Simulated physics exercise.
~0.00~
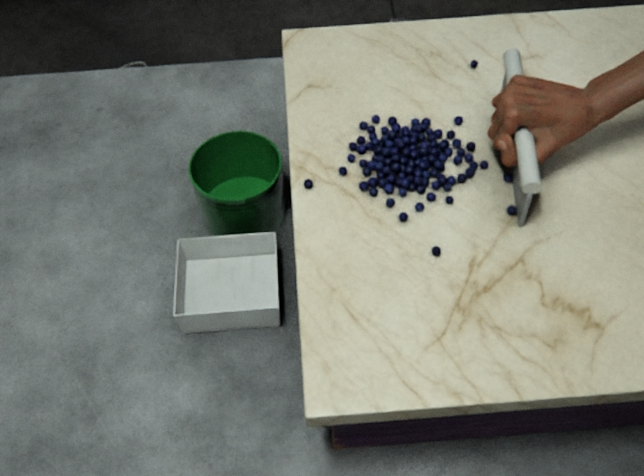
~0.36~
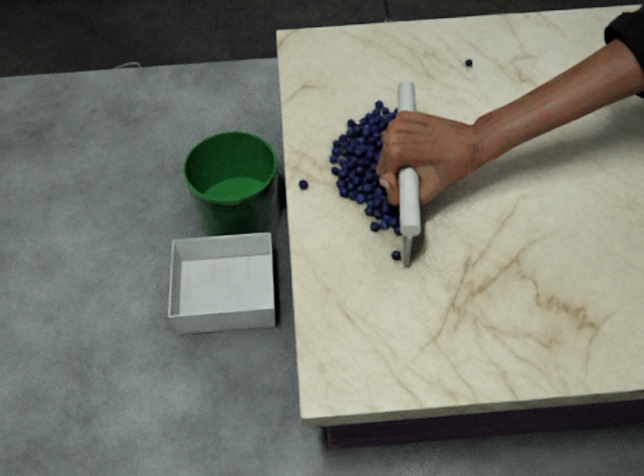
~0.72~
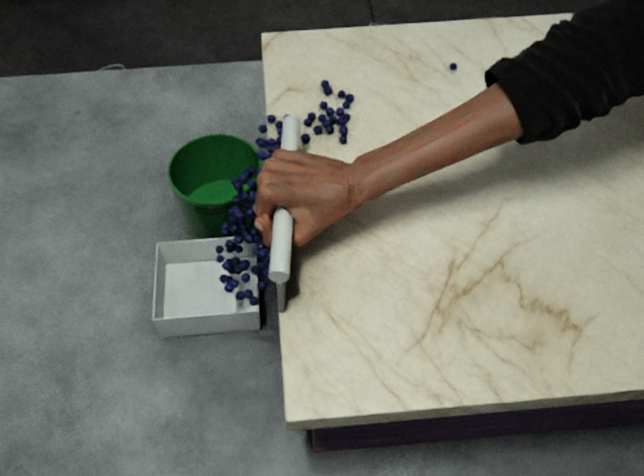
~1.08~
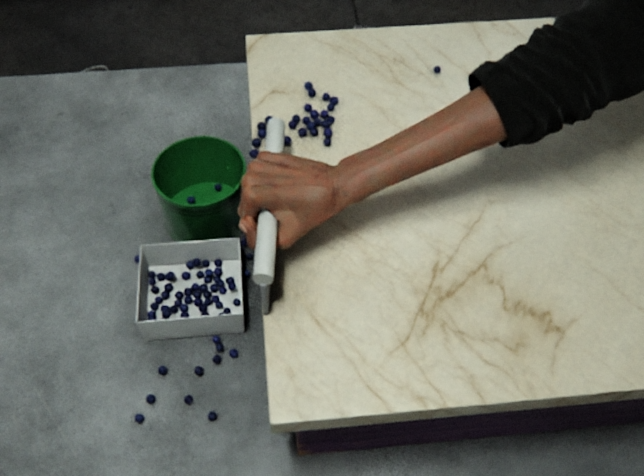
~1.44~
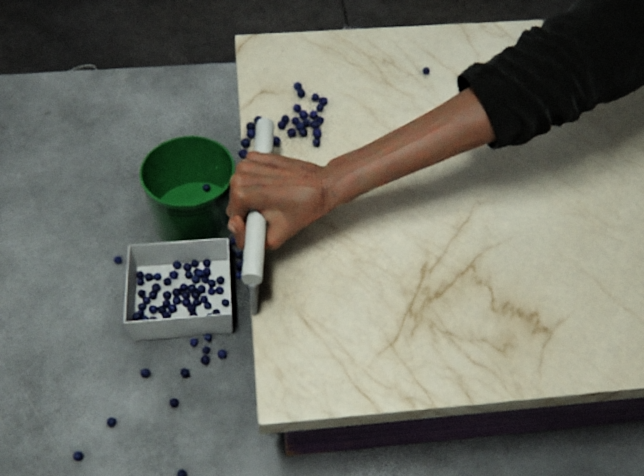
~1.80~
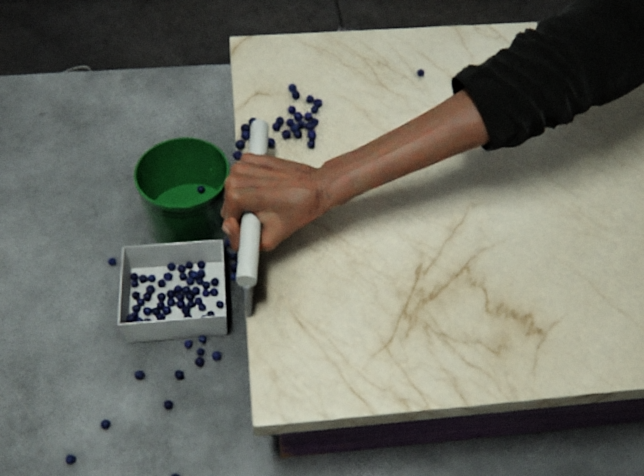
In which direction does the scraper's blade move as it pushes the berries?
The blade moves to the left across the slab, toward the edge beside the tin and pot.
On a pale, brown-veined marble slab above a grey floor, seen from above at an angle, a pile of small dark blueberries lies near the left edge. A green pot and a white square tin stand on the floor beside that edge. A hand holding a light grey scraper sweeps left, gathering the berries and pushing many over the edge. The scraper stops at the edge as they fall. Many land in the white tin, a few in the green pot, and others scatter across the floor, while a small group and one stray berry remain on the slab.
